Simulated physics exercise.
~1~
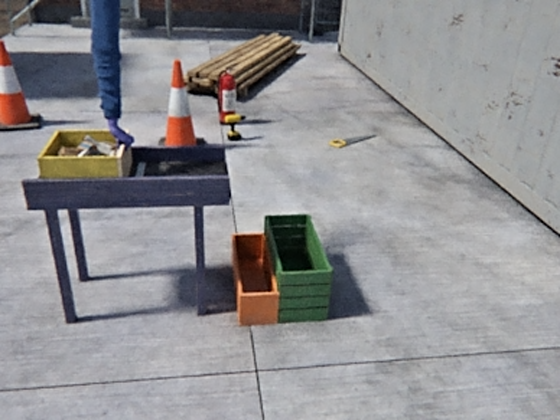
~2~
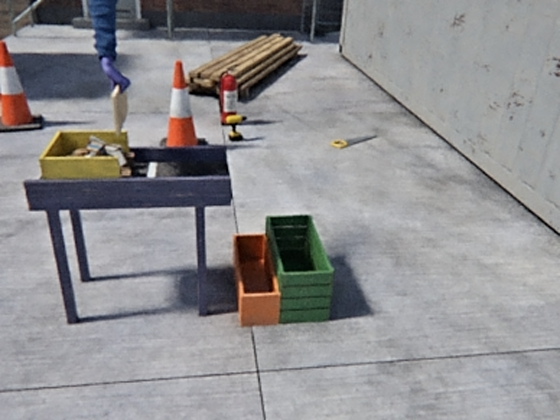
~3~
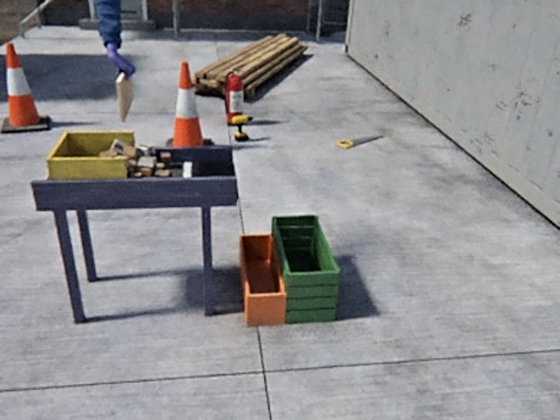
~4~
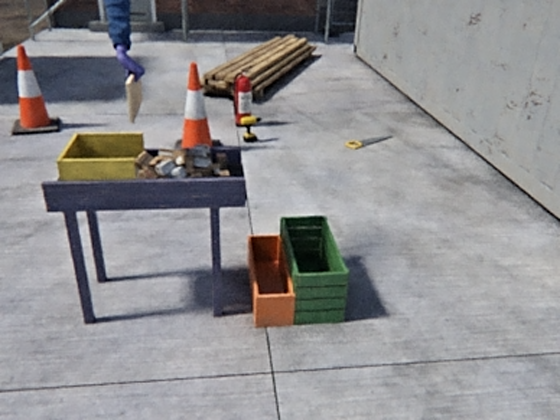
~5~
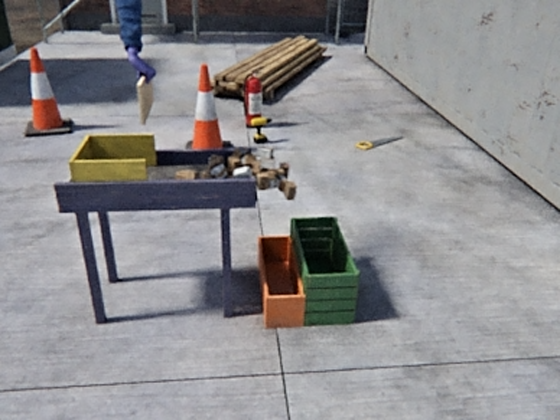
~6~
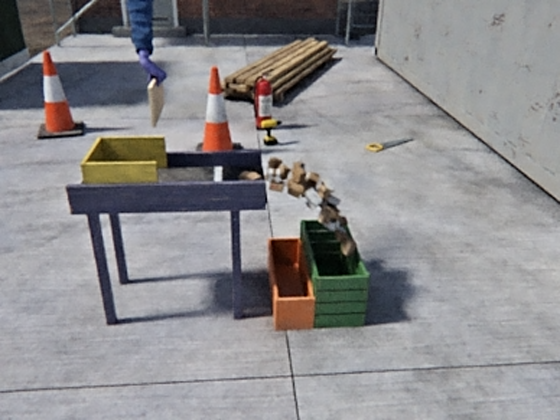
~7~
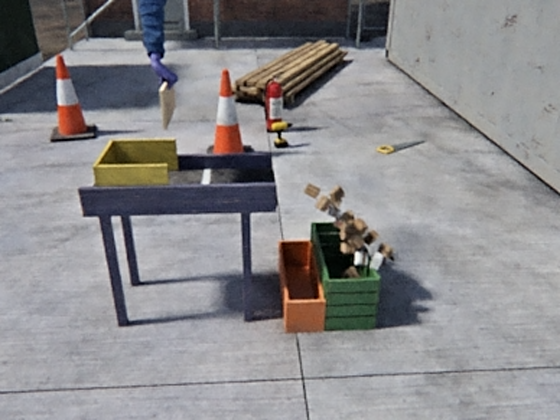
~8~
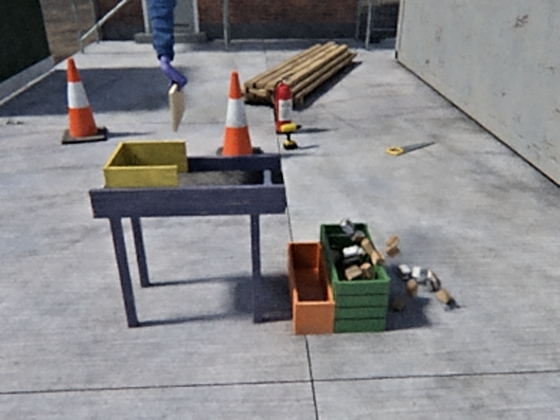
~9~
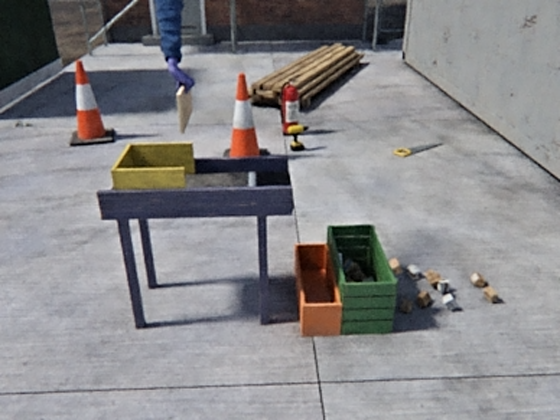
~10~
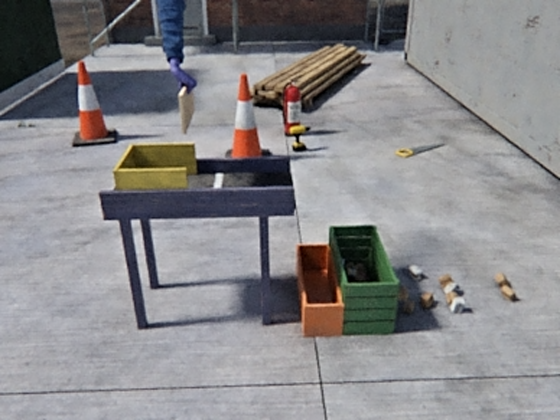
Small wooden blocks sliding from a yellow pen off a raised conveyor, most dropping into a green bin, others scattering beyond it.
